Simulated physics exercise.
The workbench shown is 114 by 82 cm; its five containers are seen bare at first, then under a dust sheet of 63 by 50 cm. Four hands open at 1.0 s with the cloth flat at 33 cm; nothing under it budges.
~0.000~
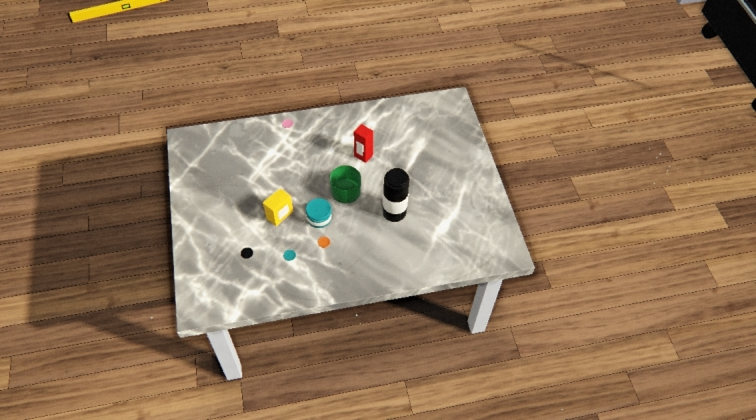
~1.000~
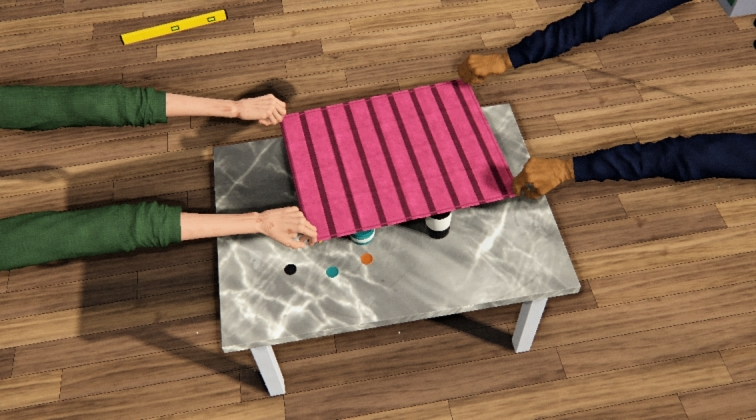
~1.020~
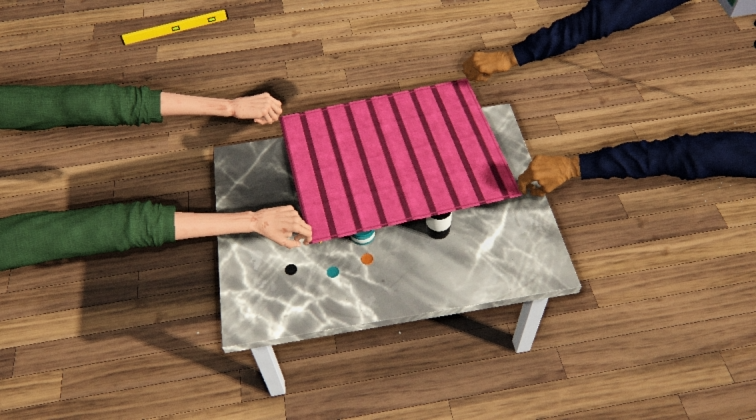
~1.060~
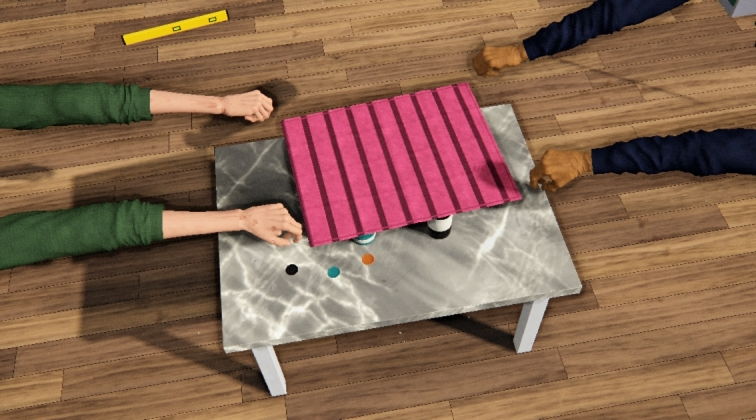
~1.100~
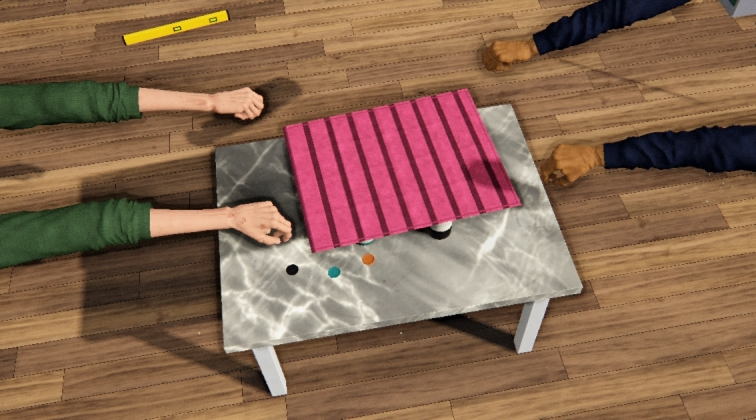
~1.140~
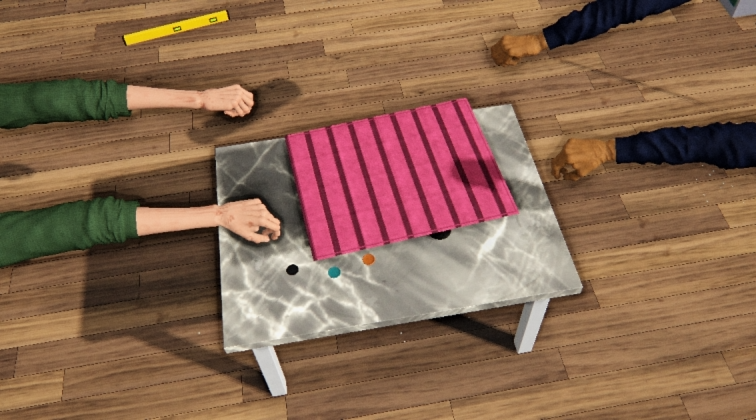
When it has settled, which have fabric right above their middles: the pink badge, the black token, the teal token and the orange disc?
The pink badge remains in the open, the black token remains in the open, the teal token remains in the open, the orange disc vanishes under it.
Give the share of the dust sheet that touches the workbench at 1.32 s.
Some 10 per cent.
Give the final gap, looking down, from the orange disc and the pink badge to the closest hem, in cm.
About 8 cm, 19 cm.
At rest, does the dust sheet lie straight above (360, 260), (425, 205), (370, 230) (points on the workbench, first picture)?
The first remains in the open; the second ends under the cloth; the third gets covered.
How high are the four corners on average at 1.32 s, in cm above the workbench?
About 1 cm.
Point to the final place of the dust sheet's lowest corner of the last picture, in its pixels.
Near (349, 289).
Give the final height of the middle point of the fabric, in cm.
About 12 cm.
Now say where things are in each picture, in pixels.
The first picture shows pink badge (287, 123); black token (247, 253); teal token (289, 255); orange disc (324, 242); black bottle (397, 177), 20 cm tall; green cup (346, 178), 8 cm tall; teal tin (318, 208), 6 cm tall; red box (364, 131), 14 cm tall; yellow carton (277, 199), 10 cm tall.
The second picture shows dust sheet corners (308, 244) (279, 117) (466, 78) (521, 195); highest point 33 cm, lowest 33 cm.
The third picture shows dust sheet corners (309, 244) (279, 117); highest point 33 cm, lowest 33 cm.
The fourth picture shows dust sheet corners (310, 247) (281, 121); highest point 31 cm, lowest 31 cm.
The fifth picture shows dust sheet corners (312, 253) (283, 128); highest point 28 cm, lowest 28 cm.
The sixth picture shows dust sheet corners (314, 261) (285, 137) (466, 99) (519, 214); highest point 24 cm, lowest 24 cm.
After 1.3 s, 10 % of it is down, spanning 52 by 50 cm, above orange disc.
After 1.5 s, 10 % of it is down, spanning 53 by 50 cm, above orange disc.
After 1.7 s, 10 % of it is down, spanning 56 by 50 cm, above orange disc.
After 1.9 s, 10 % of it is down, spanning 56 by 50 cm, above orange disc.
After 2.7 s, 10 % of it is down, spanning 57 by 50 cm, above orange disc.
